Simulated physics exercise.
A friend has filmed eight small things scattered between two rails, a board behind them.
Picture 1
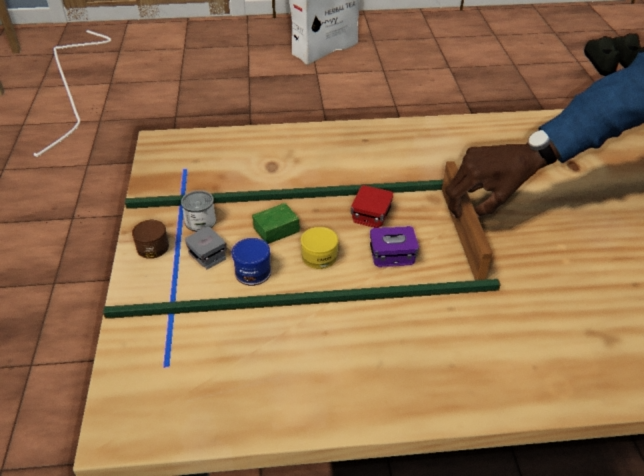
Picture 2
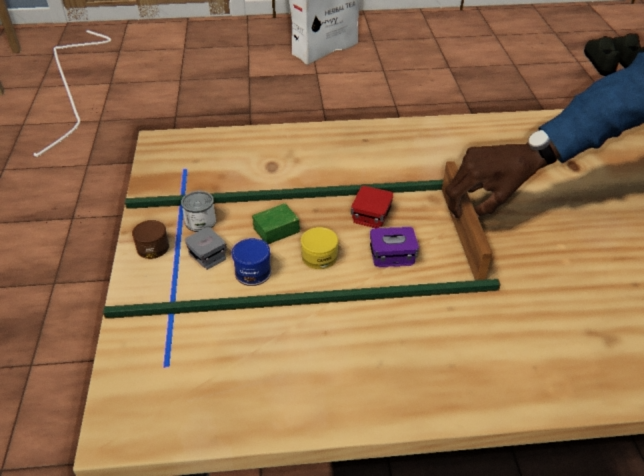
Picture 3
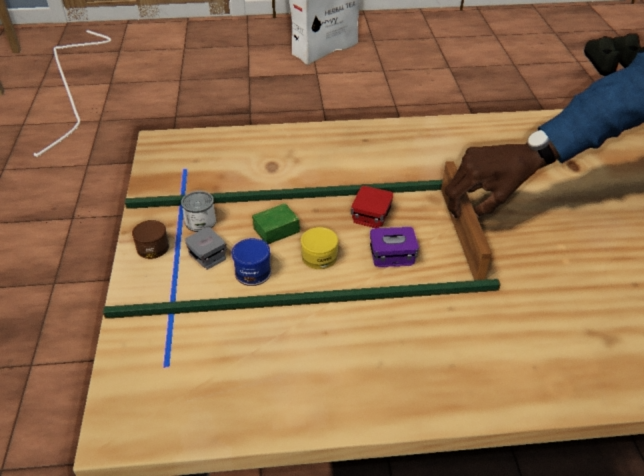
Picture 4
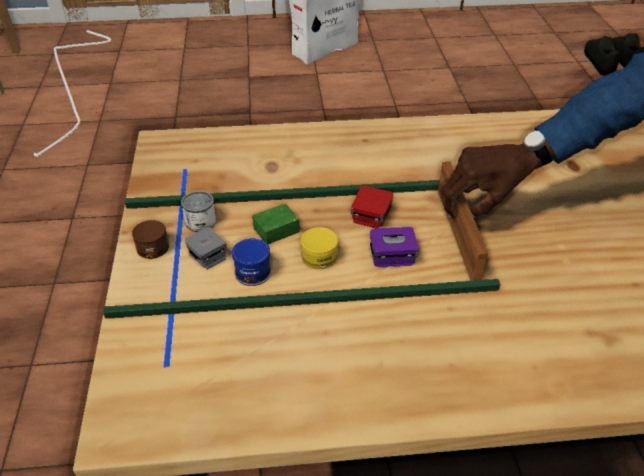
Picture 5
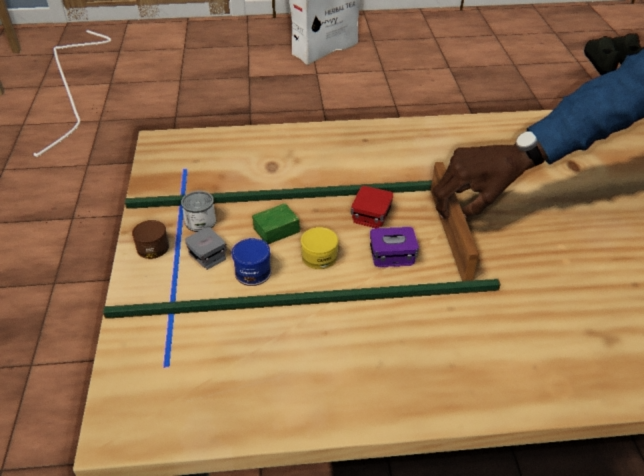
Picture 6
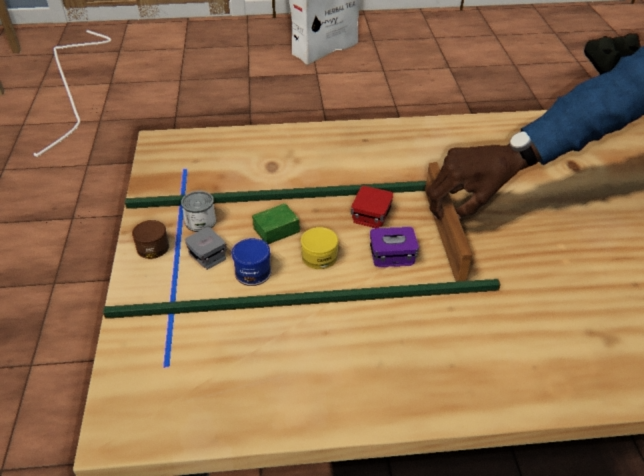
A dark hand in a blue sleeve grips a wooden board at the right of a pale wood table, seen from above at an angle over a tiled floor. Between two green rails lie red, purple, green, yellow, blue and grey objects, with a silvery pot near a blue line and a brown tub left of it. The hand slides the board slightly left, while the objects and camera stay still.
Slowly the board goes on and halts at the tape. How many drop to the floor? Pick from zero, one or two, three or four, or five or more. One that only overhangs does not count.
In the end the number that fall off is three or four.
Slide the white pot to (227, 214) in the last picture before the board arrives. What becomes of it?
Then it is kept.
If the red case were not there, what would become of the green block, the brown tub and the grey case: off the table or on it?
The green block holds on, the brown tub falls, the grey case falls.
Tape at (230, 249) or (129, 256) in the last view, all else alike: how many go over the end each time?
The counts: 0 and 8.
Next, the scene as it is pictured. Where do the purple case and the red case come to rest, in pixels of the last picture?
The purple case at (152, 264), the red case at (162, 224).
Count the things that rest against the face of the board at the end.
The number is 2.
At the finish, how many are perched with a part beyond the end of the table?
The number is 3.
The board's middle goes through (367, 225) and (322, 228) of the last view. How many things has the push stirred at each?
At the one place 3, at the other 5.
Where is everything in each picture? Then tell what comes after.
The first frame shows brown tub (151, 239); white pot (199, 211); grey case (206, 249); board (465, 219); tape (177, 252).
The second frame shows white pot (199, 212); green block (276, 224).
The third frame shows grey case (206, 249); purple case (393, 248).
The fourth frame shows brown tub (151, 240); yellow tub (320, 249).
The fifth frame shows white pot (199, 212); board (452, 219).
The sixth frame shows brown tub (151, 240); white pot (199, 212); grey case (206, 249); board (446, 220); tape (177, 252).
Soon after, none off yet; brown tub at rest near (151, 240); white pot at rest near (199, 212); grey case at rest near (206, 249).
In the end, the number that fall off is three or four; gone, grey case, white pot and brown tub.
